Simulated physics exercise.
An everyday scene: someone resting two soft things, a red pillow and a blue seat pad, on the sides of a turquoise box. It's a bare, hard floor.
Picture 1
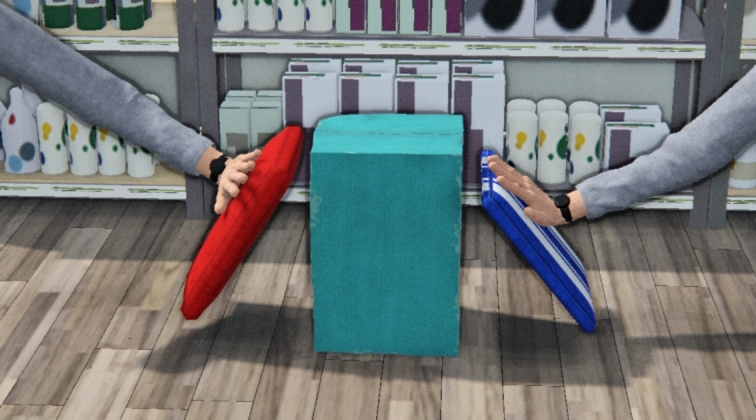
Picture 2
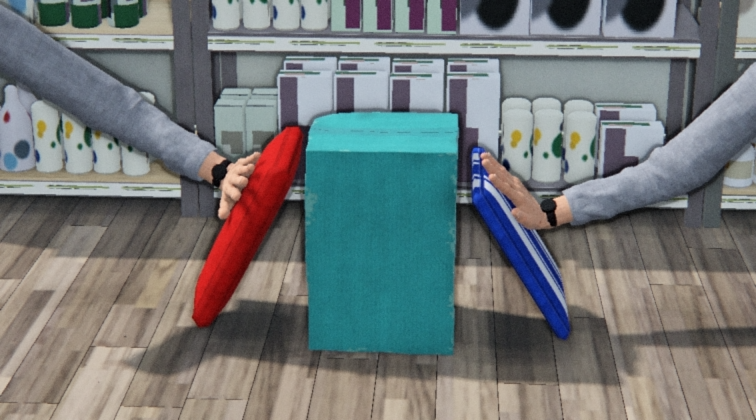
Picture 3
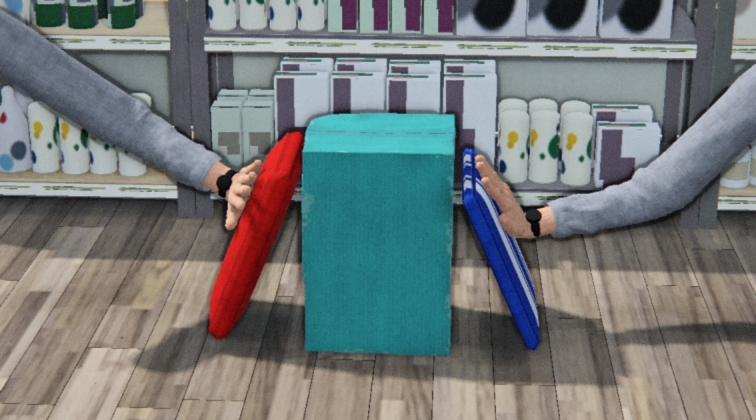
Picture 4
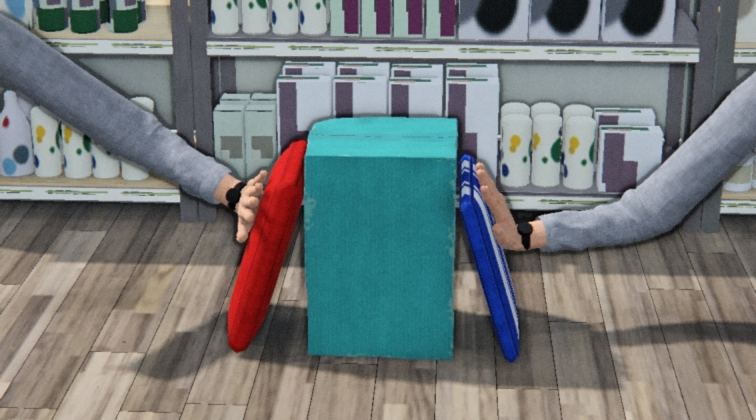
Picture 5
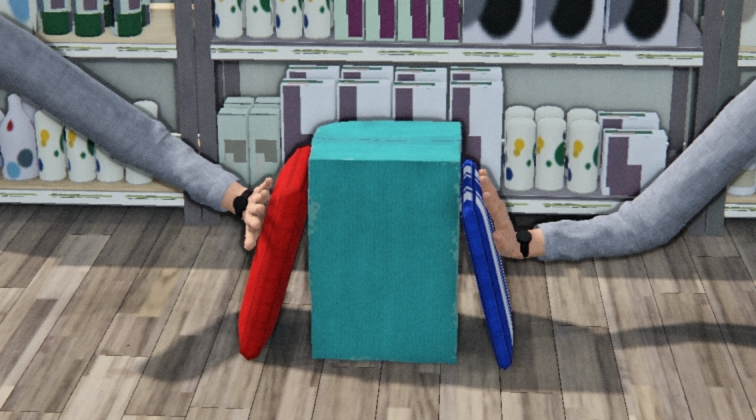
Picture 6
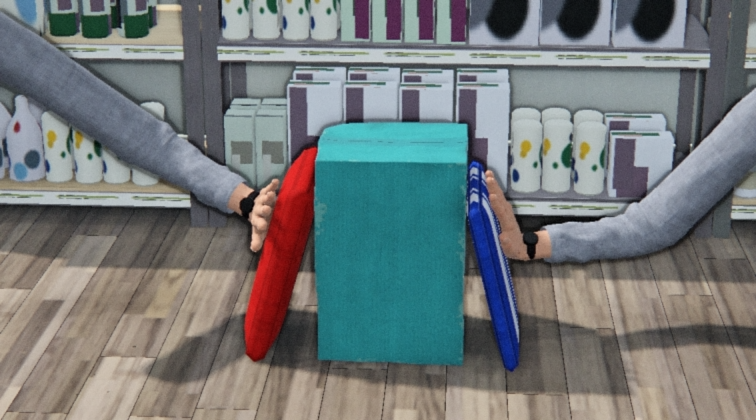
The video shows two hands pressing a red pillow and a blue striped seat pad against opposite sides of a turquoise box on a wooden floor, their lower ends moving inward until both lean steeply beside it.
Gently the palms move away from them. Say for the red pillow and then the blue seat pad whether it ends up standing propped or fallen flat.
In the end the red pillow stays propped, the blue seat pad stays propped.
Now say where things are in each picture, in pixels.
The first frame shows pillow foot (190, 315), head (282, 172); seat pad foot (590, 328), head (487, 202).
The second frame shows pillow foot (201, 322); seat pad foot (563, 335).
The third frame shows pillow foot (218, 334); seat pad foot (533, 345).
The fourth frame shows pillow foot (238, 347); seat pad foot (511, 357).
The fifth frame shows pillow foot (249, 355); seat pad foot (504, 365).
The sixth frame shows pillow foot (256, 356), head (301, 194), almost upright; seat pad foot (511, 367), head (474, 213), almost upright.
Then, 0.22 s later than the last view, pillow against the side near (286, 254); seat pad against the side near (492, 264).
Finally, pillow against the side near (286, 253); seat pad against the side near (492, 263). The red pillow holds its lean and the blue seat pad remains propped up.
